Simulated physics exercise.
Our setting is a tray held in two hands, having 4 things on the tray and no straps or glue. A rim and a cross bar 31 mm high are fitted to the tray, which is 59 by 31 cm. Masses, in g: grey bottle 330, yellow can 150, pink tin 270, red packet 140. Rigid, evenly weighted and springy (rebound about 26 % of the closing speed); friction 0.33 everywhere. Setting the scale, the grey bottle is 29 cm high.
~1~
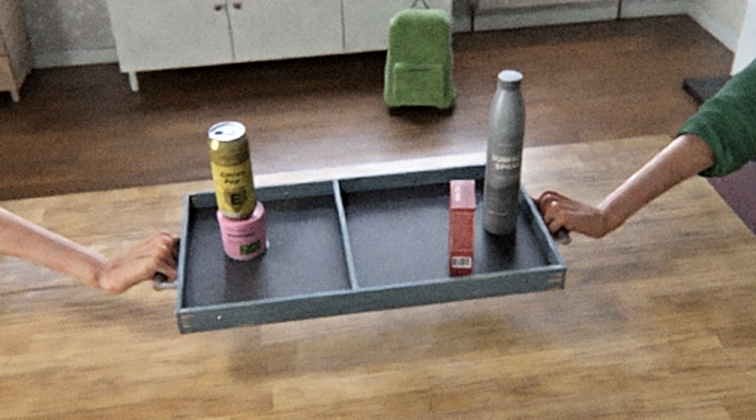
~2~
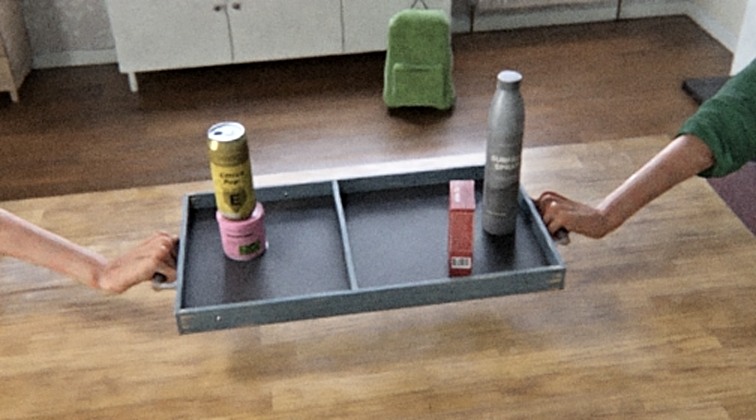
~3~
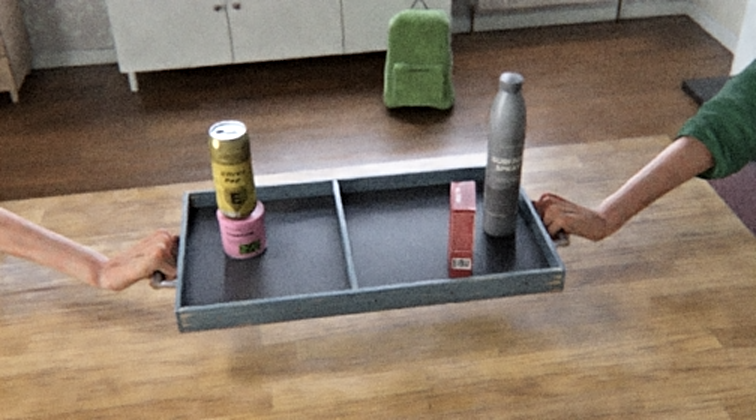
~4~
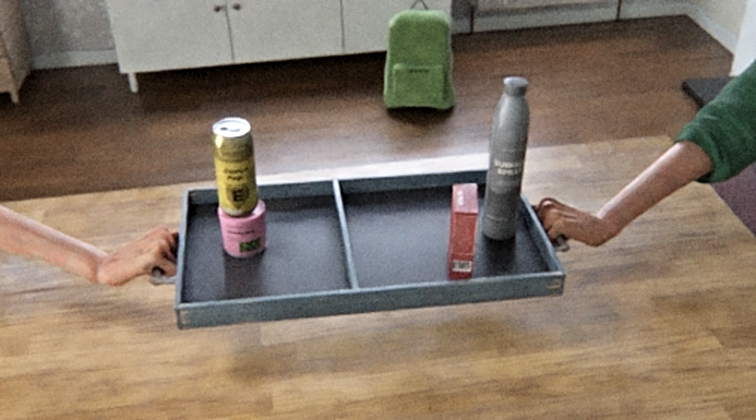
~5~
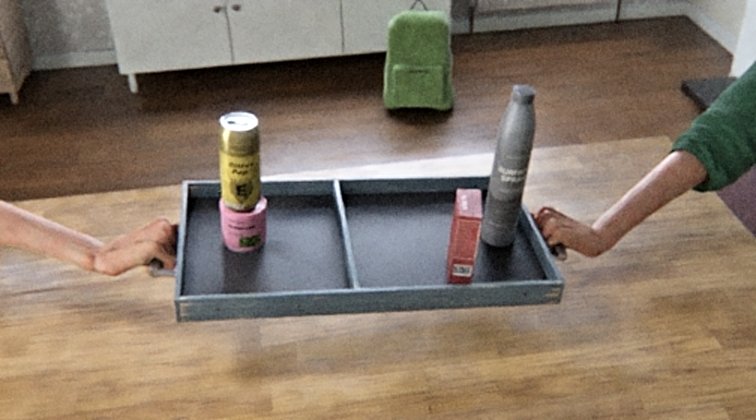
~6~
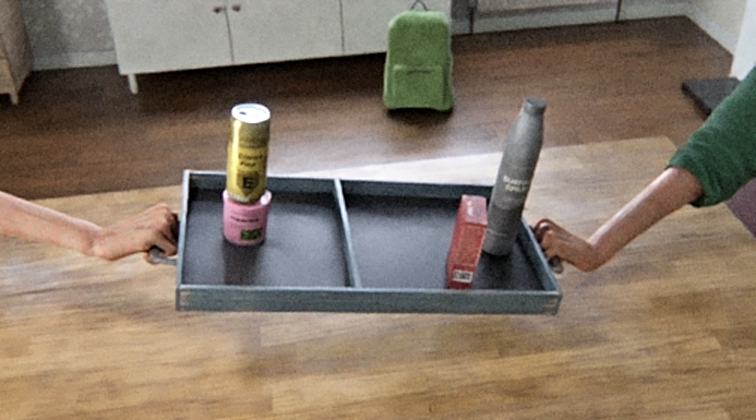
Two hands hold a tray of containers level, then tilt its right side slightly down.
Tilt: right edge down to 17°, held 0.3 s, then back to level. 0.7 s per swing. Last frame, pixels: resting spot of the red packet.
(527, 247).
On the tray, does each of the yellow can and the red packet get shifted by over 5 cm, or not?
First the yellow can: It stays in position; then the red packet: It departs its position.
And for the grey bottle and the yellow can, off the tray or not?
Grey bottle: Out of bounds; yellow can: In bounds.
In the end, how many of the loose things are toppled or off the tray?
All told, 2.
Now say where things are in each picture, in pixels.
The first frame shows tray level; red packet (462, 229); grey bottle (504, 155).
The second frame shows tray level; pink tin (243, 230); grey bottle (504, 155).
The third frame shows tray level; yellow can (233, 172); pink tin (243, 229).
The fourth frame shows tray at 2°, right edge down; grey bottle (507, 161); yellow can (236, 169).
The fifth frame shows tray at 5°, right edge down; pink tin (244, 222); grey bottle (510, 168).
The sixth frame shows tray at 10°, right edge down; red packet (467, 243); yellow can (248, 156).
Then, 0.50 s past the last view, tray at 17°, right edge down; grey bottle now off the tray; red packet tipped 12° against what carries it near (477, 254).
Then, 0.90 s past the last view, tray at 12°, right edge down; red packet tipped 74° against what carries it near (526, 272).
Finally, off the tray, grey bottle; on their side or leaning hard on the tray, red packet; the other 2 still in place (within 5 cm). Final places as that camera would see them, red packet near (527, 247).
